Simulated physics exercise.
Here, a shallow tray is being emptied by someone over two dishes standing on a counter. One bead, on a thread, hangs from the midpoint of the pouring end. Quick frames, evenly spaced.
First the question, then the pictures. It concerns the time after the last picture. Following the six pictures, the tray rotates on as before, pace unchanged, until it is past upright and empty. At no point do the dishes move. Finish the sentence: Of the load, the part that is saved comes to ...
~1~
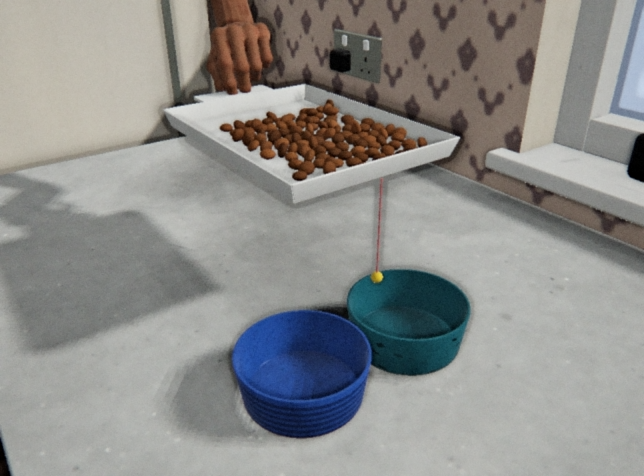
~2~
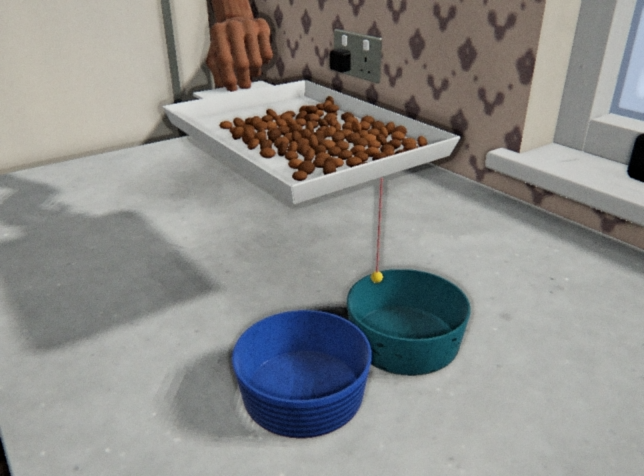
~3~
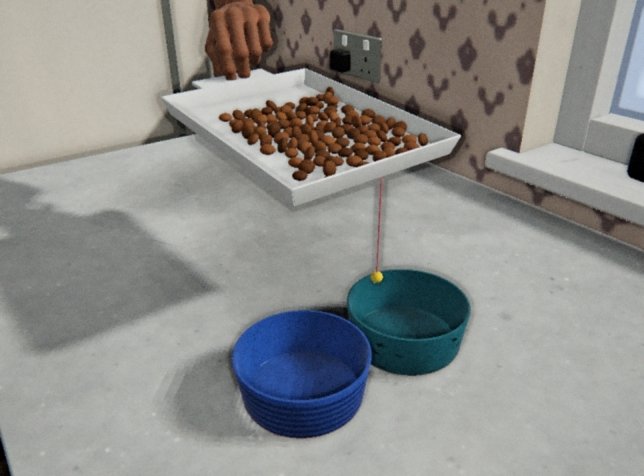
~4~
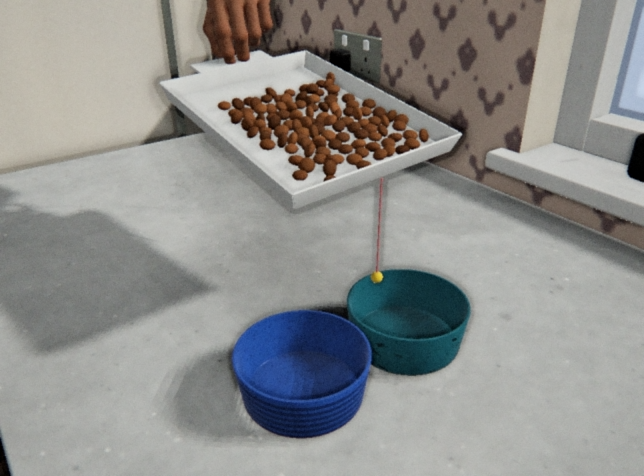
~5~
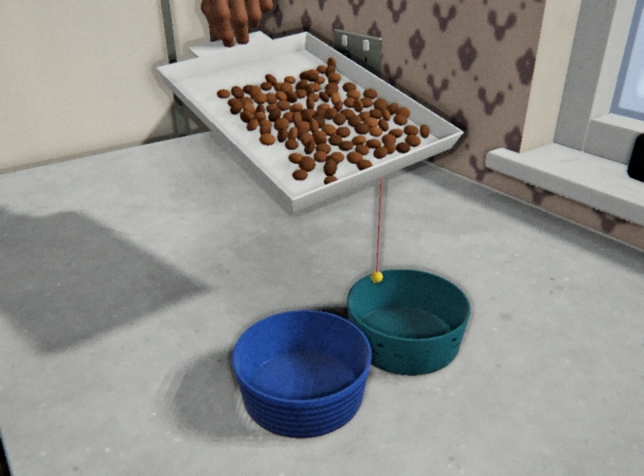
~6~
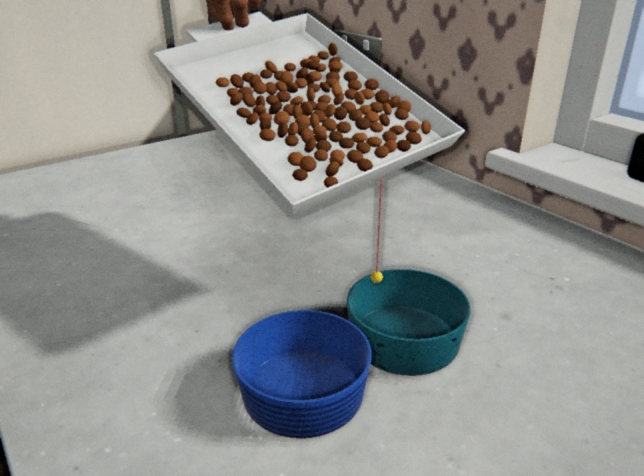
More than half of it.
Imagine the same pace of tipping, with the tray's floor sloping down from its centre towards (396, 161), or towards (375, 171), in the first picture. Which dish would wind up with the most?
Case one goes to the right-side dish, case two to the right-side dish.
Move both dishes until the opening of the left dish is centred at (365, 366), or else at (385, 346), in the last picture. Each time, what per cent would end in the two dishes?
Approximately 60 percent, followed by approximately 50 percent.
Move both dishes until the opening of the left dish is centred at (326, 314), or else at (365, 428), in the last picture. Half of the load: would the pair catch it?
Placing 1: A majority of it. Placing 2: A minority of it.
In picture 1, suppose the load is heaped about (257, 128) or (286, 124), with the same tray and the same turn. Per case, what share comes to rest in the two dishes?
First some 90, then 100 per cent.
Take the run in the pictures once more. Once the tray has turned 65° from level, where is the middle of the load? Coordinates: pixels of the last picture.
Somewhere about (335, 166).
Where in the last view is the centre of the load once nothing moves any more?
I'd place the middle at about (323, 378).
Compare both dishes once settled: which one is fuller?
The winner is the left one.
Soon after the last picture, tray tipped steeply; nearly all on the tray; a stray few in the left dish; a small part in the air.
A little later, tray tipped past a quarter turn; a stray few on the tray; about two thirds in the left dish; about a quarter in the right dish; a small part outside both; a small part in the air.
Later still, tray tipped past a quarter turn; most in the left dish; about a quarter in the right dish; a small part outside both.
At rest, tray tipped past a quarter turn; most in the left dish; about a quarter in the right dish; a small part outside both.
